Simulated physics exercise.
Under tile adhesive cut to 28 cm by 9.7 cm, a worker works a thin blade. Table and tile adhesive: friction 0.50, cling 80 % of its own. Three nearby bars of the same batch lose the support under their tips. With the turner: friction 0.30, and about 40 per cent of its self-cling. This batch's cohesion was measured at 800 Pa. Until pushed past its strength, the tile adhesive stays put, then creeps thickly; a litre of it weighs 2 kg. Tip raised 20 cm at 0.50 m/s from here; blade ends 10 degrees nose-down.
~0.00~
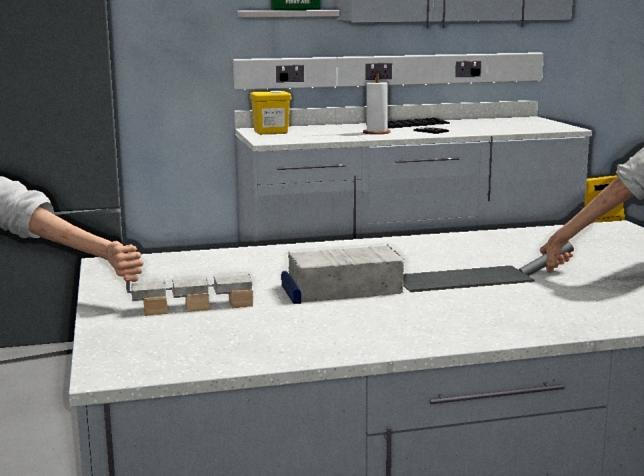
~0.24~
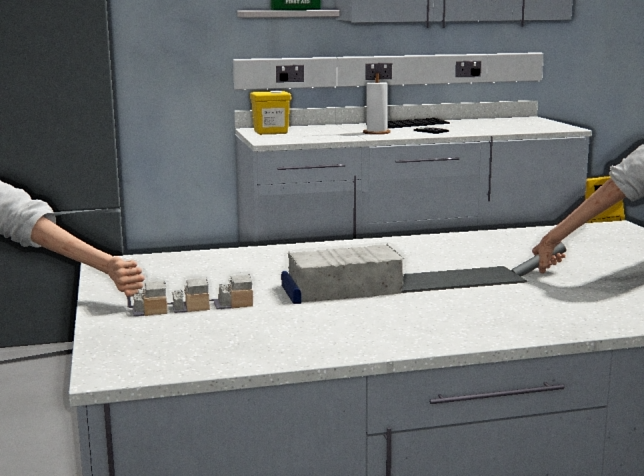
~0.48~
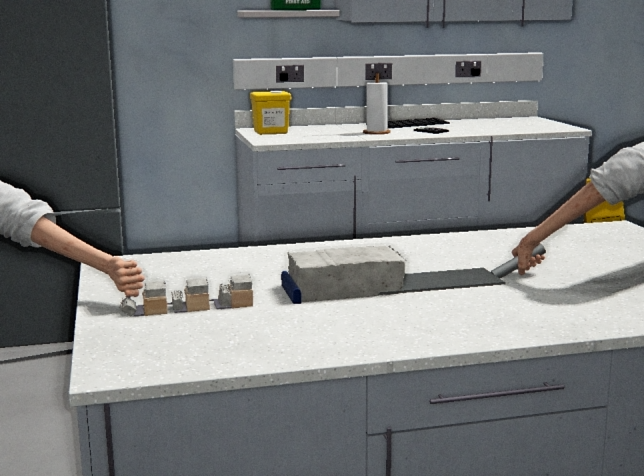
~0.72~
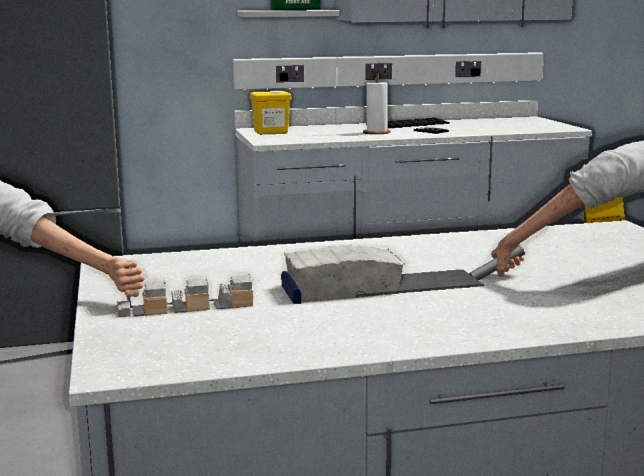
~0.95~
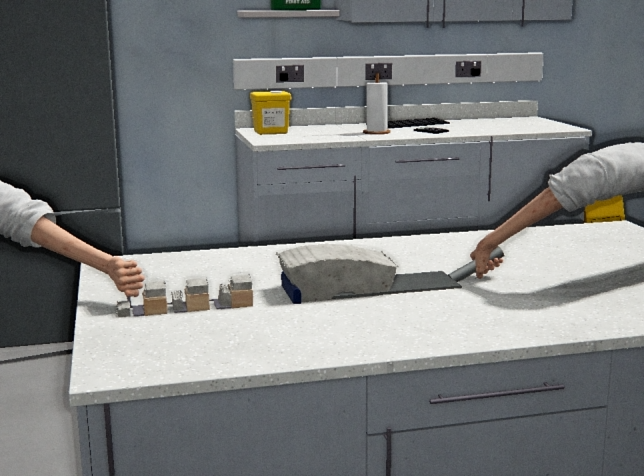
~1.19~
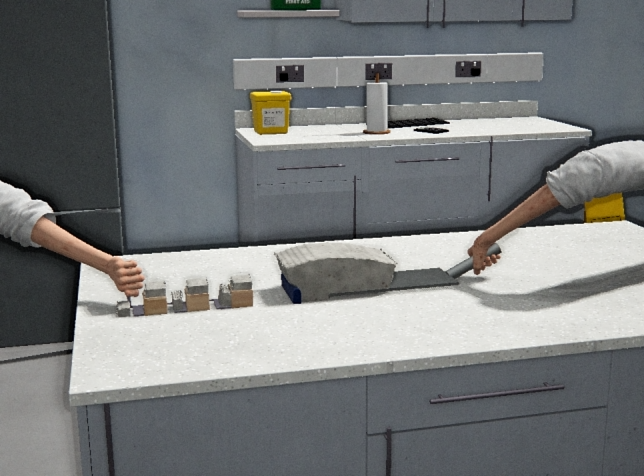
At the start, one hand rests beside three small grey-topped bars at left while another holds a thin blade's handle right of a grey block. The bars' overhanging ends drop, then the right hand slides the blade leftward beneath the block, whose top gradually bulges and leans left before motion nearly ceases.
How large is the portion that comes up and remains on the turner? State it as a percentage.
It comes to around 51 percent.
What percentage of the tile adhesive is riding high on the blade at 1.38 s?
About 40 %.
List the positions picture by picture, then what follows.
The first frame shows handle end of the blade at (534, 281), not yet moved; crest of the tile adhesive at (359, 263); drop of the bar ends 0, 0, 0 (left to right).
The second frame shows handle end of the blade at (526, 282), moved 2.3 cm; crest of the tile adhesive at (398, 260); drop of the bar ends 3.8 cm, 4.4 cm, 4.5 cm (left to right).
The third frame shows handle end of the blade at (505, 284), moved 8.6 cm; crest of the tile adhesive at (377, 261); drop of the bar ends 4.3 cm, 4.4 cm, 4.5 cm (left to right).
The fourth frame shows handle end of the blade at (483, 285), moved 15 cm; crest of the tile adhesive at (352, 260); drop of the bar ends 4.3 cm, 4.4 cm, 4.5 cm (left to right).
The fifth frame shows handle end of the blade at (461, 287), moved 21 cm; crest of the tile adhesive at (326, 259); drop of the bar ends 4.3 cm, 4.4 cm, 4.5 cm (left to right).
The sixth frame shows handle end of the blade at (459, 284), moved 22 cm; crest of the tile adhesive at (324, 258); drop of the bar ends 4.3 cm, 4.4 cm, 4.5 cm (left to right).
After 1.38 s, the tip is 9.7 cm up.
After 1.61 s, the tip is 20 cm up and 58 % is riding high on the blade.
After 1.83 s, the tip is 20 cm up and 52 % is riding high on the blade.
After 2.05 s, the tip is 20 cm up and 51 % is riding high on the blade.
After 2.30 s, the tip is 20 cm up and 51 % is riding high on the blade.
